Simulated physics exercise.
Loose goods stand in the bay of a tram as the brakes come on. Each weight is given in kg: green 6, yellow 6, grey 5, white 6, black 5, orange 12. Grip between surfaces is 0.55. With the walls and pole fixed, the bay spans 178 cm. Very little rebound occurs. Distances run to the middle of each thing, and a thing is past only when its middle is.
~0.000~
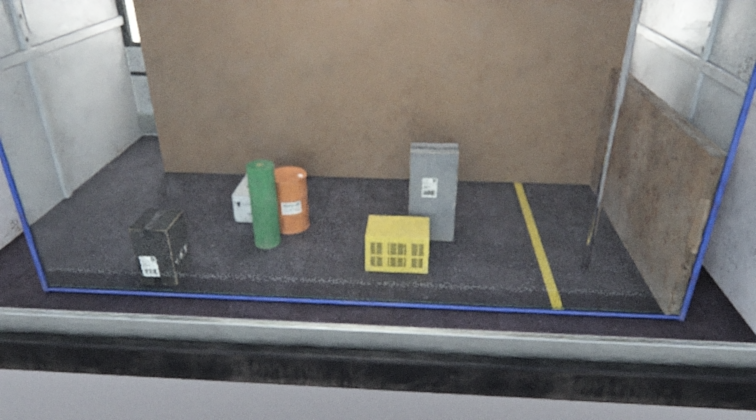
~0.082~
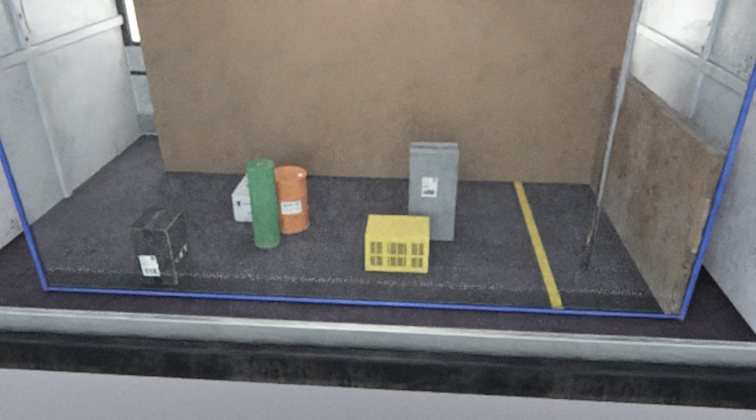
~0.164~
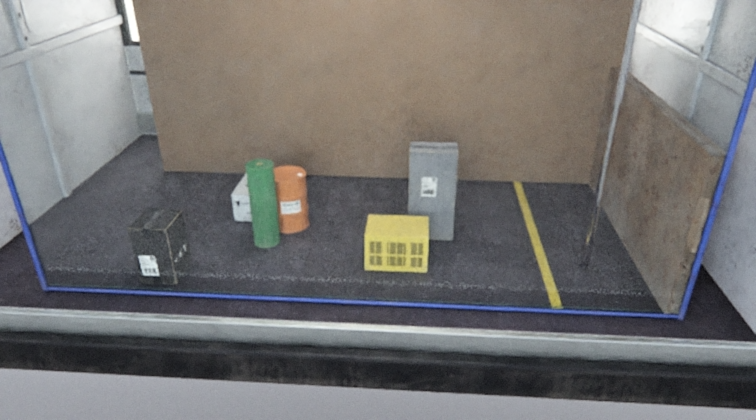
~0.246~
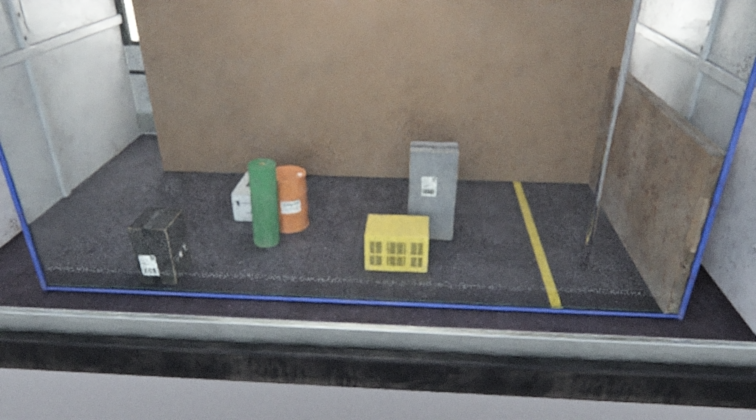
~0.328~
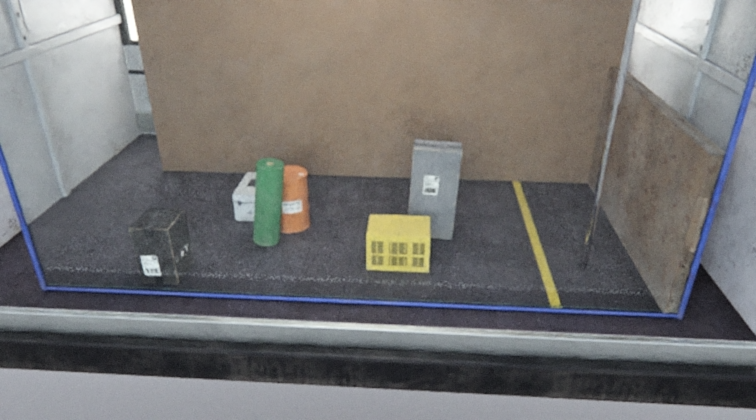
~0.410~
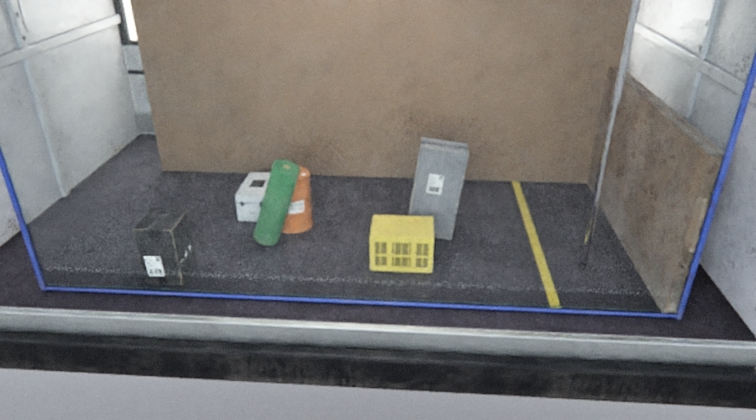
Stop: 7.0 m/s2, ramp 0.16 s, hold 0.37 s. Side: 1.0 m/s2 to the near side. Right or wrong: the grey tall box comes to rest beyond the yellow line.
Wrong.
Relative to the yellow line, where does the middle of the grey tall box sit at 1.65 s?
Around 20 cm shy of the mark.
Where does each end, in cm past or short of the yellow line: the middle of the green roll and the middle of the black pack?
Green roll 120 short, black pack 210 short.
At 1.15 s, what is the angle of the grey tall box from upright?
About 90° of tilt.
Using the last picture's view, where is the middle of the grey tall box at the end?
Once everything settles, you'd find it around (510, 217).
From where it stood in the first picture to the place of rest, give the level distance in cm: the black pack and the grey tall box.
Movement - black pack 35, grey tall box 60.
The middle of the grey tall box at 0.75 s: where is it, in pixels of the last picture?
Around (488, 200).
After 0.75 s the grey tall box is 34 cm short of the yellow line, tilted 65°, near (488, 200) in the last picture's view.
After 1.15 s the grey tall box is 18 cm short of the yellow line, tilted 90°, near (510, 217) in the last picture's view; the yellow crate 68 cm short of the yellow line, tilted 0°.
After 1.65 s the grey tall box is 18 cm short of the yellow line, tilted 90°, near (510, 217) in the last picture's view; the yellow crate 68 cm short of the yellow line, tilted 0°.
Final state at 1.9 s, green roll stops short of the yellow line; yellow crate stops short of the yellow line; grey tall box stops short of the yellow line; white toolbox stops short of the yellow line; black pack stops short of the yellow line; orange drum stops short of the yellow line.
